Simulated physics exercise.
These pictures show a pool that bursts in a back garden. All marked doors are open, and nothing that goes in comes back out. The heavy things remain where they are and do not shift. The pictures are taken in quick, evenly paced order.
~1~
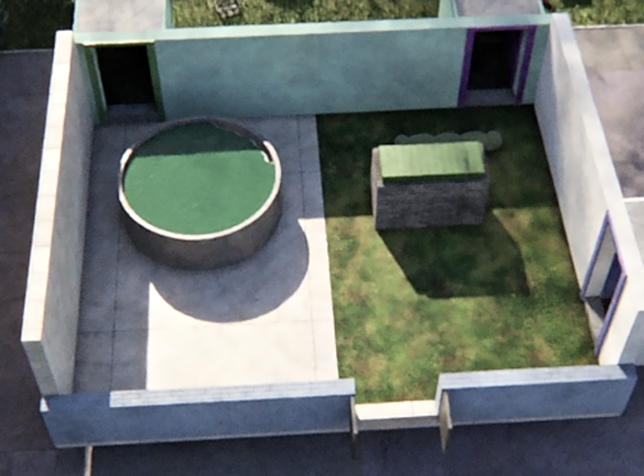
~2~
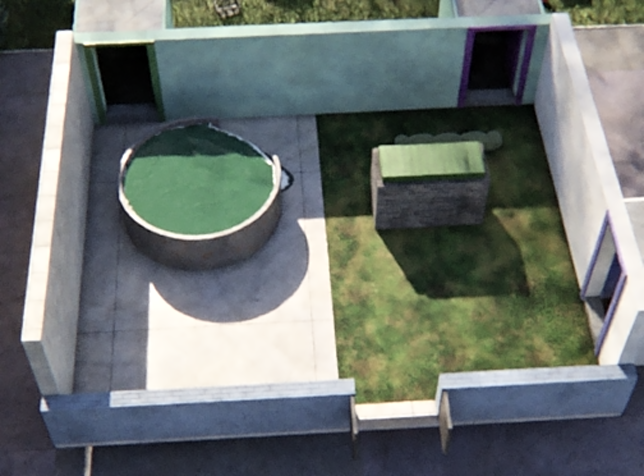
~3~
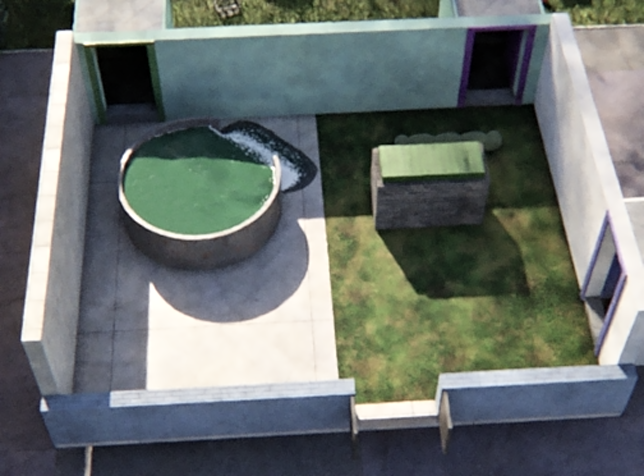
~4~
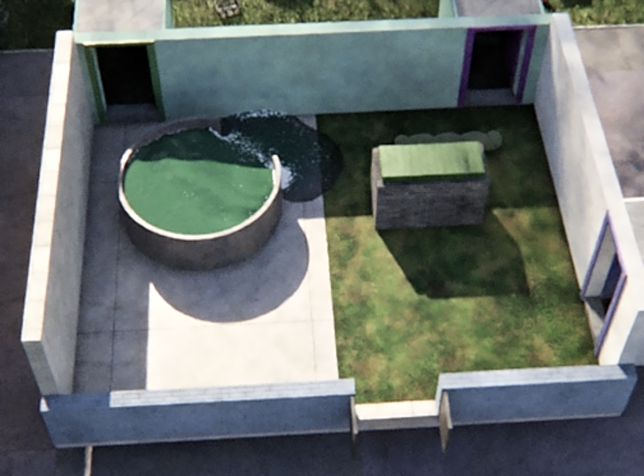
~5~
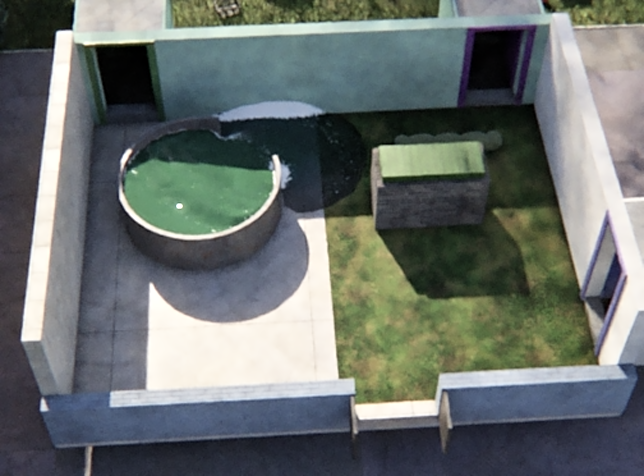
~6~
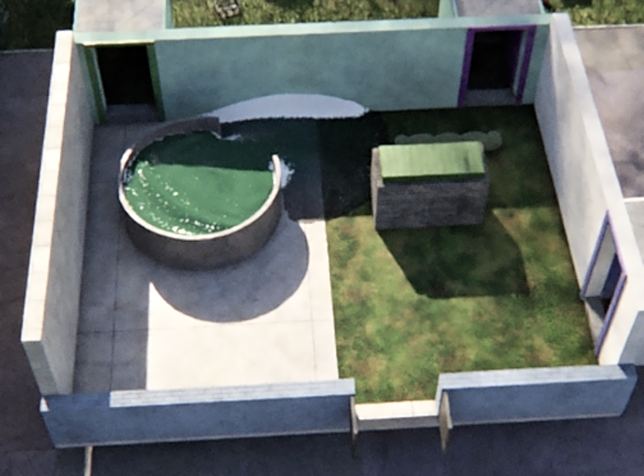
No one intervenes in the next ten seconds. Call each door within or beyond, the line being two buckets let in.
Green door - within; purple door - beyond; blue door - within.
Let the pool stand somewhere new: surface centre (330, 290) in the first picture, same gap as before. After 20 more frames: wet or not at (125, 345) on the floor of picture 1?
Answer: Spared.
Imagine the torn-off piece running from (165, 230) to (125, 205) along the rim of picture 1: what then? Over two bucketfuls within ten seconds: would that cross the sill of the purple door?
What follows is that purple doesn't reach it.
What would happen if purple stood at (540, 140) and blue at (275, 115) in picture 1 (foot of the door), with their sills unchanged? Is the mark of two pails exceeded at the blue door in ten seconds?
Then: The blue door is over.
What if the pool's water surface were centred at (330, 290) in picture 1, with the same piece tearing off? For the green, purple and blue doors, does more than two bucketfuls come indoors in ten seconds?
Green misses the limit, purple misses the limit and blue tops the limit.
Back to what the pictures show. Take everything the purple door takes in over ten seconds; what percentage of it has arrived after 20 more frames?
About 35 per cent.
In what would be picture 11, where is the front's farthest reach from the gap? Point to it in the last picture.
My best guess is about (484, 109).
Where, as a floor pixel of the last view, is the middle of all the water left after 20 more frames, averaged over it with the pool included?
Centre: Close to (305, 173).
A moment on, water covers 20 % of the floor; the green door wet at the sill, nothing in, the purple door wet at the sill, nothing in, the blue door not reached.
Next, water covers 25 % of the floor; the green door wet at the sill, nothing in, the purple door wet at the sill, nothing in, the blue door not reached.
Then, water covers 40 % of the floor; the green door wet at the sill, nothing in, the purple door over two buckets in, the blue door not reached.
Later, water covers 75 % of the floor; the green door wet at the sill, nothing in, the purple door far over two buckets in, the blue door wet at the sill, nothing in.
In the end, water covers 95 % of the floor; the green door wet at the sill, nothing in, the purple door far over two buckets in, the blue door wet at the sill, nothing in.
